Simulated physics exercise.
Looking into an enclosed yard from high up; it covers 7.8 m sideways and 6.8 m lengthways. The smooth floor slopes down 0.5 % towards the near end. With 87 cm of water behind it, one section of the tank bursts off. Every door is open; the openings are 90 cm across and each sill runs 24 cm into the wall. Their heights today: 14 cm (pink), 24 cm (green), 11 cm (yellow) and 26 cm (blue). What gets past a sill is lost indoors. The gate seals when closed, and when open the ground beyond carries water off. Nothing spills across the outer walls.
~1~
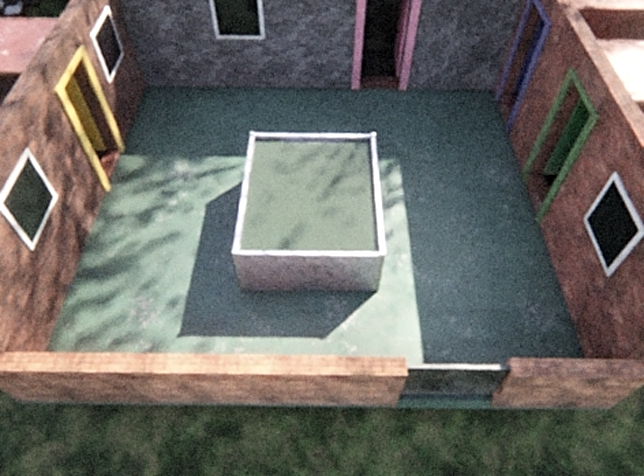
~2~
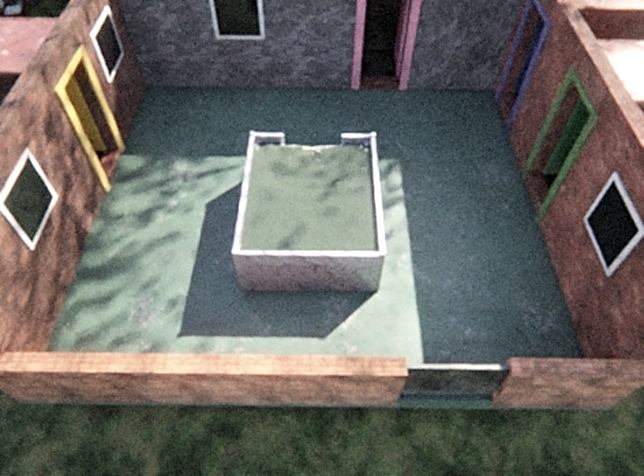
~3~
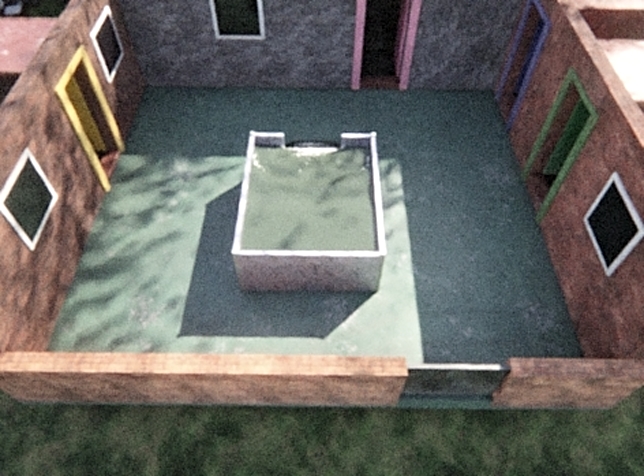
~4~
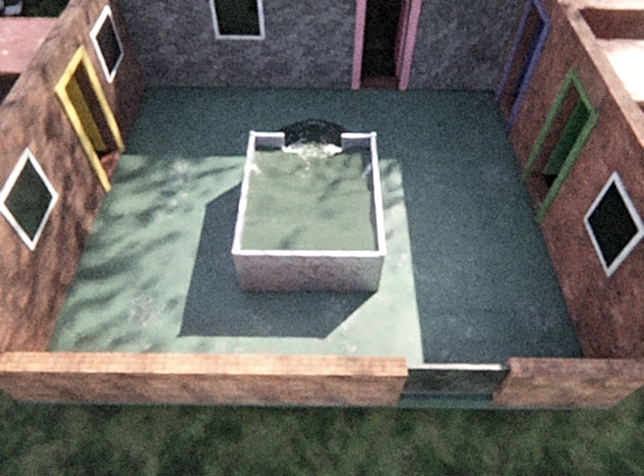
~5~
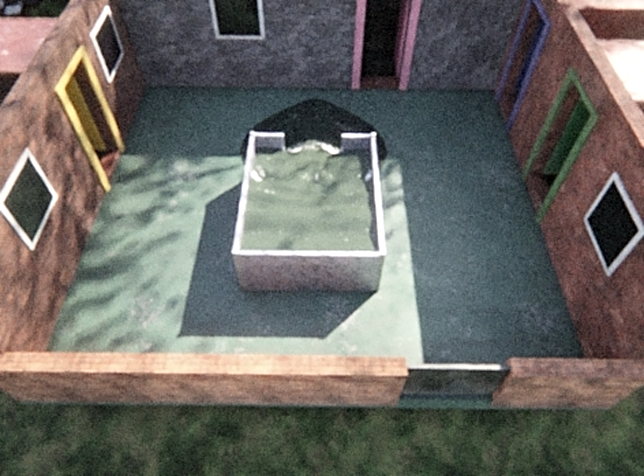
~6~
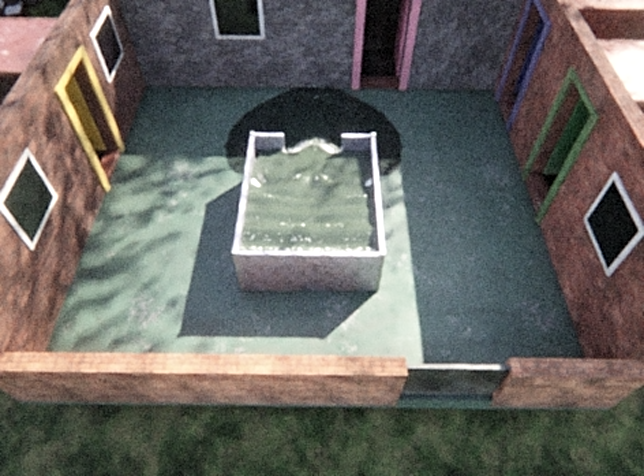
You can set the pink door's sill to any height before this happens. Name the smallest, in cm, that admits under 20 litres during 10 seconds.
It would have to be roughly 25 cm high.
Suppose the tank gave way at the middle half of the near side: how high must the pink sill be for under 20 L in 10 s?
Then roughly 8.5 cm.
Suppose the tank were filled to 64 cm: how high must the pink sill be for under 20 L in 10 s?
Then roughly 17 cm.
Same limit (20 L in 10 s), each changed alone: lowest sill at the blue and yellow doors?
Roughly 23 cm at blue and 6.5 cm at yellow.
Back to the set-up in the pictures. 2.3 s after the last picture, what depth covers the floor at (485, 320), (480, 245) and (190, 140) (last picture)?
Roughly 0, 0 and 1 cm, in turn.
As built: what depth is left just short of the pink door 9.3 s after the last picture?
About 8.0 cm.
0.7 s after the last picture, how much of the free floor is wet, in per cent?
Some 25 per cent of it.
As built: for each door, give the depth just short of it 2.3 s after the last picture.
Depths in cm: Pink 24, green 0, yellow 5, blue 28.
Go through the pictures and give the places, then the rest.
In the first picture, still water, 87 cm deep, in the tank at (311, 192); the pink door at (384, 47) is dry.
In the second picture, water pours out on the far side and has run 0.4 m, to a hidden place; about 12 cm deep outside, 87 cm at the back.
In the third picture, the front is at a hidden place, 0.9 m from the gap on the far side; 1.0 m2 of floor is wet, 87 cm left at the back.
In the fourth picture, the gap is on the far side, the front 1.5 m out at (309, 122); the back of the tank holds 87 cm.
In the fifth picture, water pours out on the far side and has run 2.3 m, to (312, 101); about 6 cm deep outside, 86 cm at the back.
In the sixth picture, water pours out on the far side and has run 2.7 m, to (299, 87); about 5 cm deep outside, 80 cm at the back; 0.7 m in a straight line remain to the pink door at (384, 47).
Then, 0.7 s after the last picture water covers 25 % of the floor, deepest (53 cm) near (313, 171); 27 cm at the pink door, 7 litres in over its 14 cm sill.
Then, 2.3 s after the last picture water covers 35 % of the floor, deepest (37 cm) near (154, 89); 24 cm at the pink door, 100 litres in over its 14 cm sill.
Then, 9.3 s after the last picture water covers 100 % of the floor, deepest (19 cm) near (332, 303); 8 cm at the pink door, 140 litres in over its 14 cm sill.
At the pink door as built, the water peaked near 28 cm, 1.3 s after the last picture.
Run again over the same 10 s with other heights there, 37 litres in over 22 cm, 4 litres over 29.5 cm. The limit of 20 litres is kept from about 25 cm up.
